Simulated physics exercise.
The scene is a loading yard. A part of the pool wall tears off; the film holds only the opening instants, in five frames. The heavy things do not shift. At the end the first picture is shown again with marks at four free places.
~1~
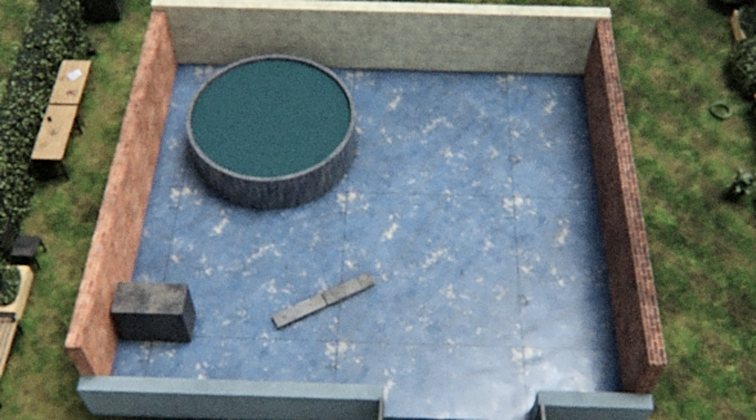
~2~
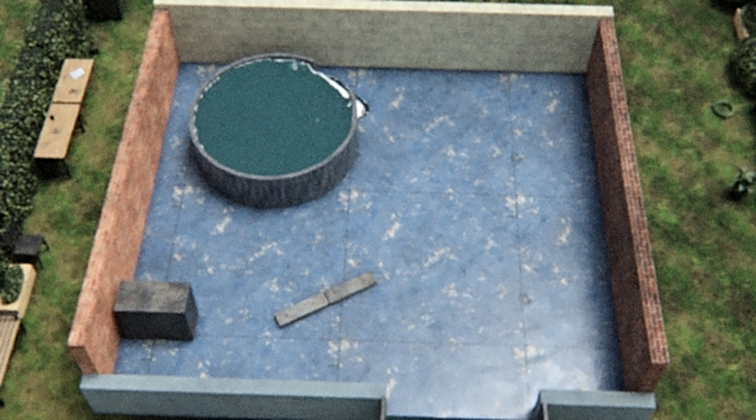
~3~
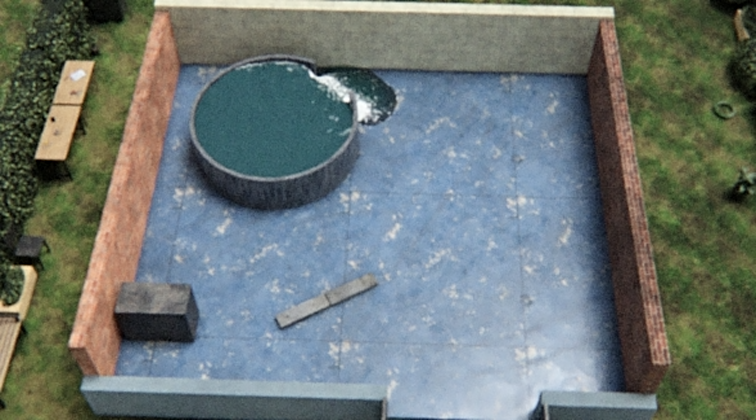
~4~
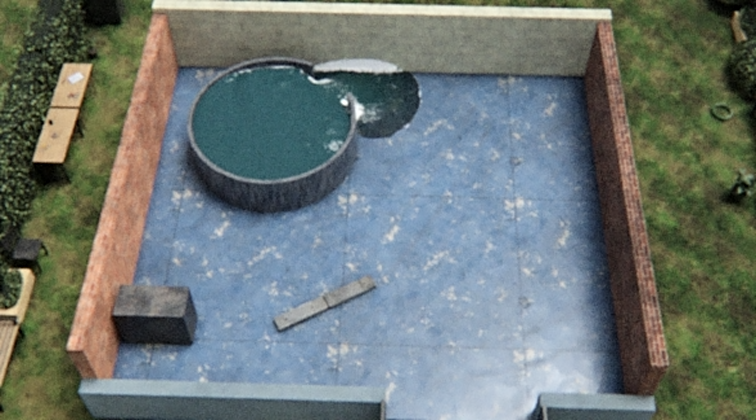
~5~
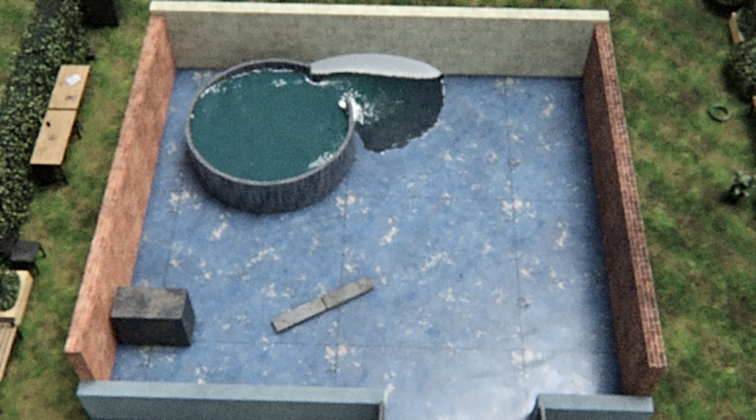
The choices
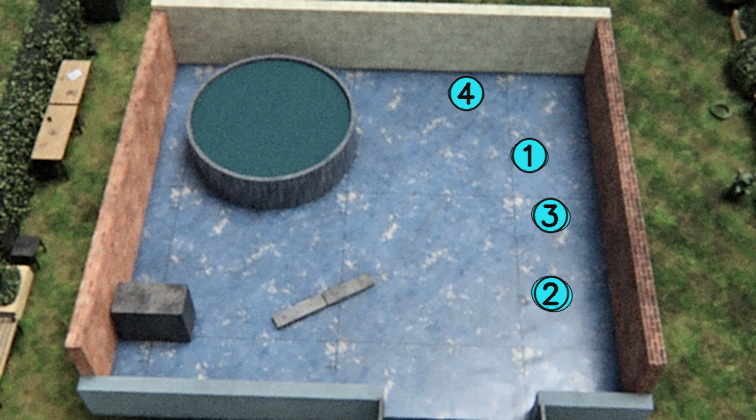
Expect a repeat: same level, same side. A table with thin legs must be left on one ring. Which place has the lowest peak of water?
2 works best here.
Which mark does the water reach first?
Here it is place 4.
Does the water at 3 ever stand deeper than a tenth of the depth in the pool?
Yes, clearly.
On the marked copy, 1 at (529, 155); 2 at (551, 293); 3 at (550, 215); 4 at (466, 93).
For place 1, the water peaks at about 26 % of the depth that stood in the pool.
For place 2, the water peaks at about 11 % of the depth that stood in the pool.
For place 3, the water peaks at about 22 % of the depth that stood in the pool.
For place 4, the water peaks at about 21 % of the depth that stood in the pool.
